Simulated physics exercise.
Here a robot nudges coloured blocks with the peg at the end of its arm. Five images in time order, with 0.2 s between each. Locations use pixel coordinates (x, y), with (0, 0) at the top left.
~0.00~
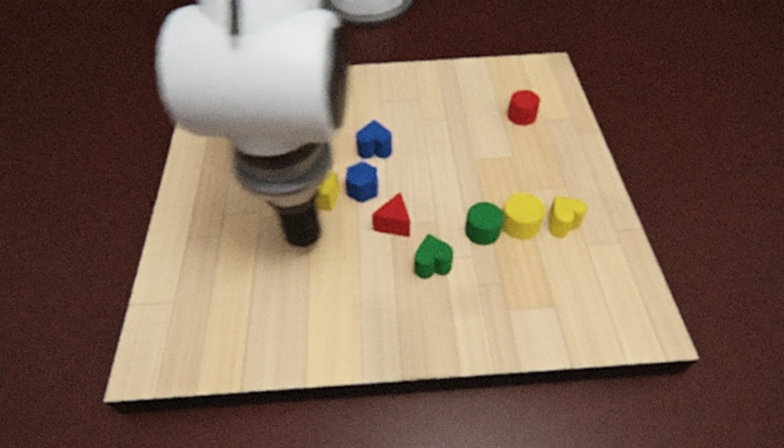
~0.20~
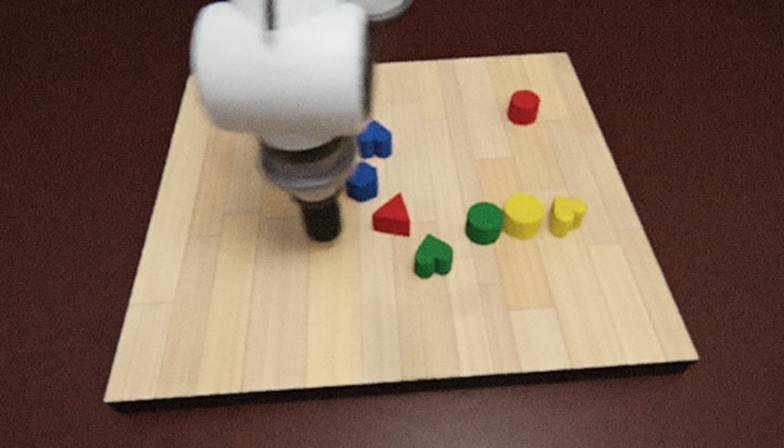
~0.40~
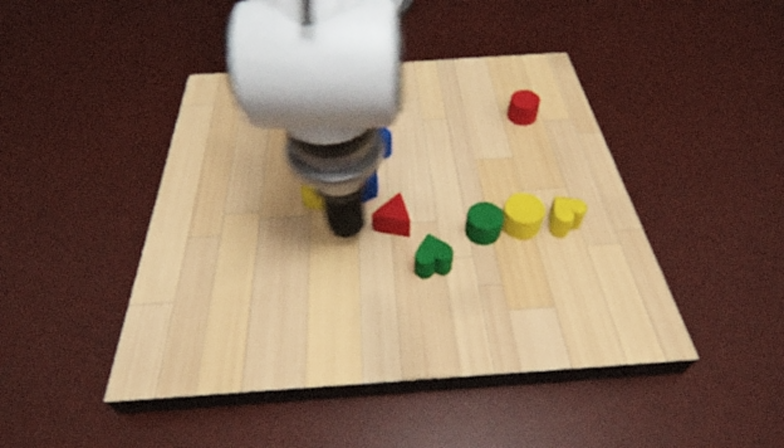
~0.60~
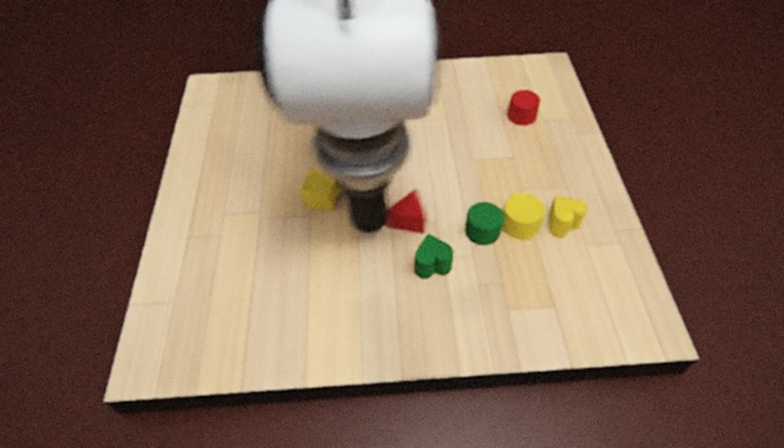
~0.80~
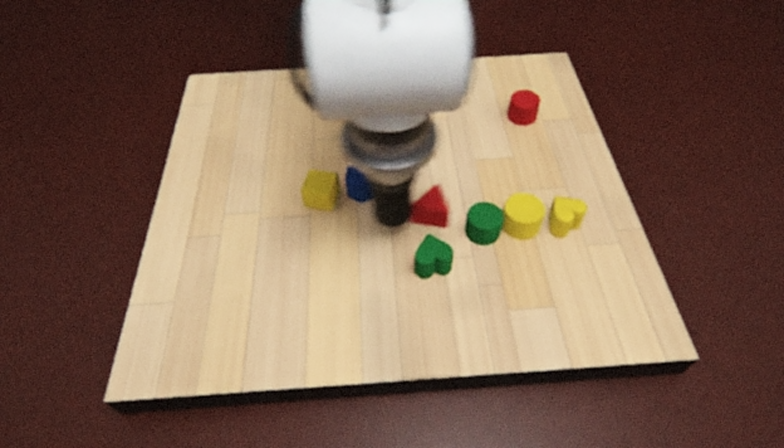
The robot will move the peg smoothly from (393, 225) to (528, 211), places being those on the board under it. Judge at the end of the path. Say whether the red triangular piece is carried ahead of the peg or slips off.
It slips out to the side or back.
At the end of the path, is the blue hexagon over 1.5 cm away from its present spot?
Going by the path, no.
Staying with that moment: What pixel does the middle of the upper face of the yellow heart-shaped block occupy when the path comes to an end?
The centre of its top face lies at (589, 206).
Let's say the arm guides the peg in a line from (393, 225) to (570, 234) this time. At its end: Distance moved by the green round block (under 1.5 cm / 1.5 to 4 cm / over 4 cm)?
More than 4 cm.
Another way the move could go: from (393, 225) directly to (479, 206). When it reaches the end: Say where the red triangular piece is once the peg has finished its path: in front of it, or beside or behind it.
Kept ahead.
The first path, step by step. One third of the way, peg at (440, 209); red triangular piece at (469, 191), turned 50° anticlockwise.
Two thirds of the way, peg at (487, 204); red triangular piece at (504, 181), turned 95° anticlockwise; green round block at (512, 224); yellow round block at (548, 215); yellow heart-shaped block at (580, 205).
At the end, peg at (532, 199); blue hexagon unmoved; red triangular piece at (524, 172), turned 140° anticlockwise; green round block at (515, 227); yellow round block at (561, 219); yellow heart-shaped block at (589, 206), turned 40° anticlockwise.
